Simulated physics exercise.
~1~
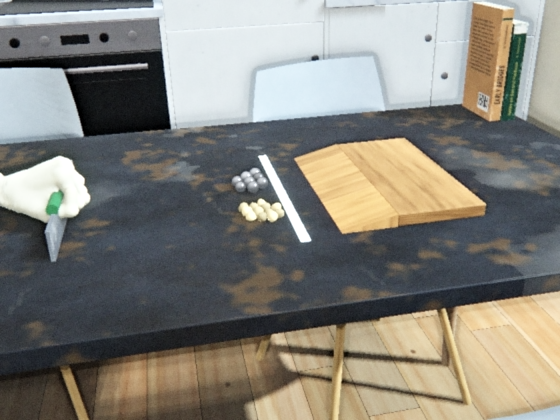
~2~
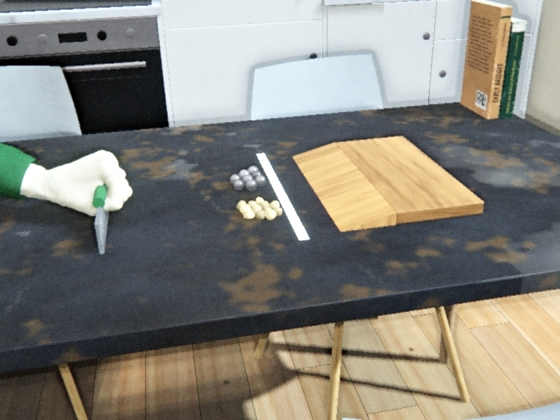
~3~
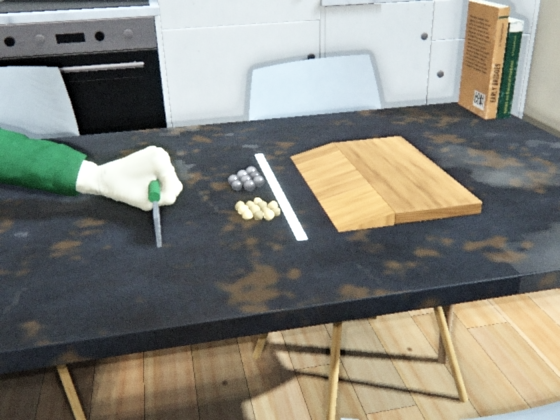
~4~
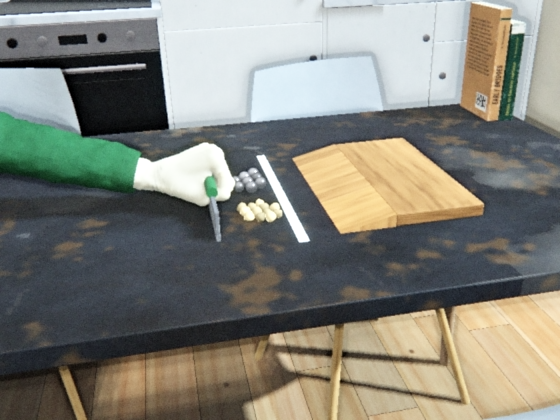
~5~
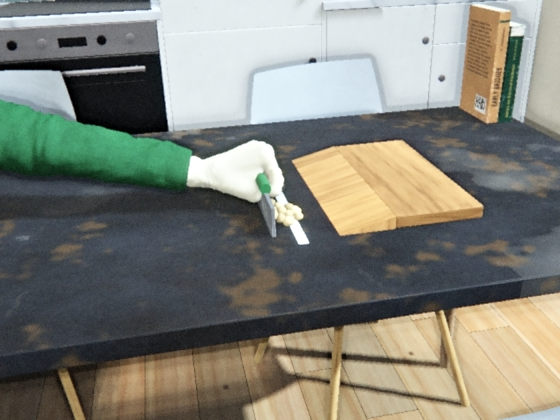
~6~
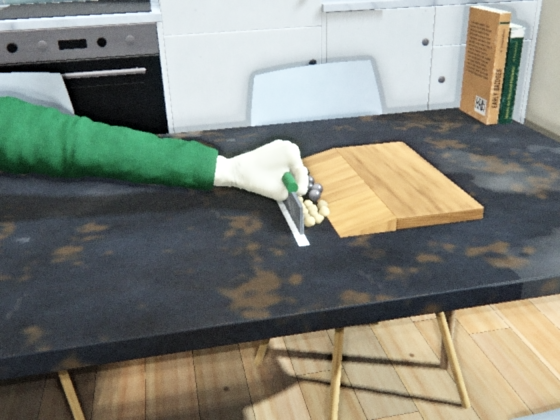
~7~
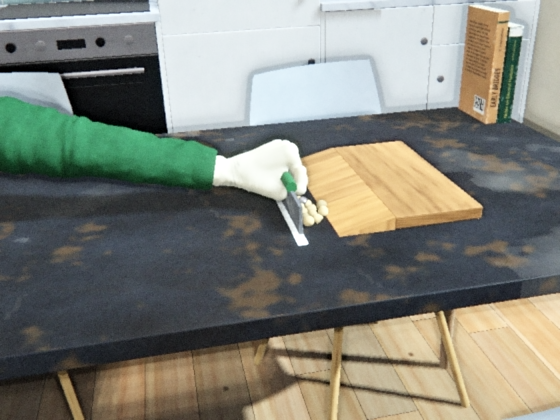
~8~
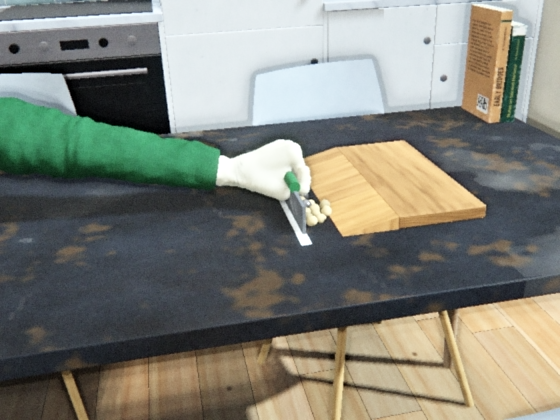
The footage shows a green-sleeved hand moving a scraper rightward across a dark table, pushing a grey lot and a pale lot of small pieces over a strip of white tape towards a wooden ramp. The scraper stops at the tape, with both lots short of the ramp's top.
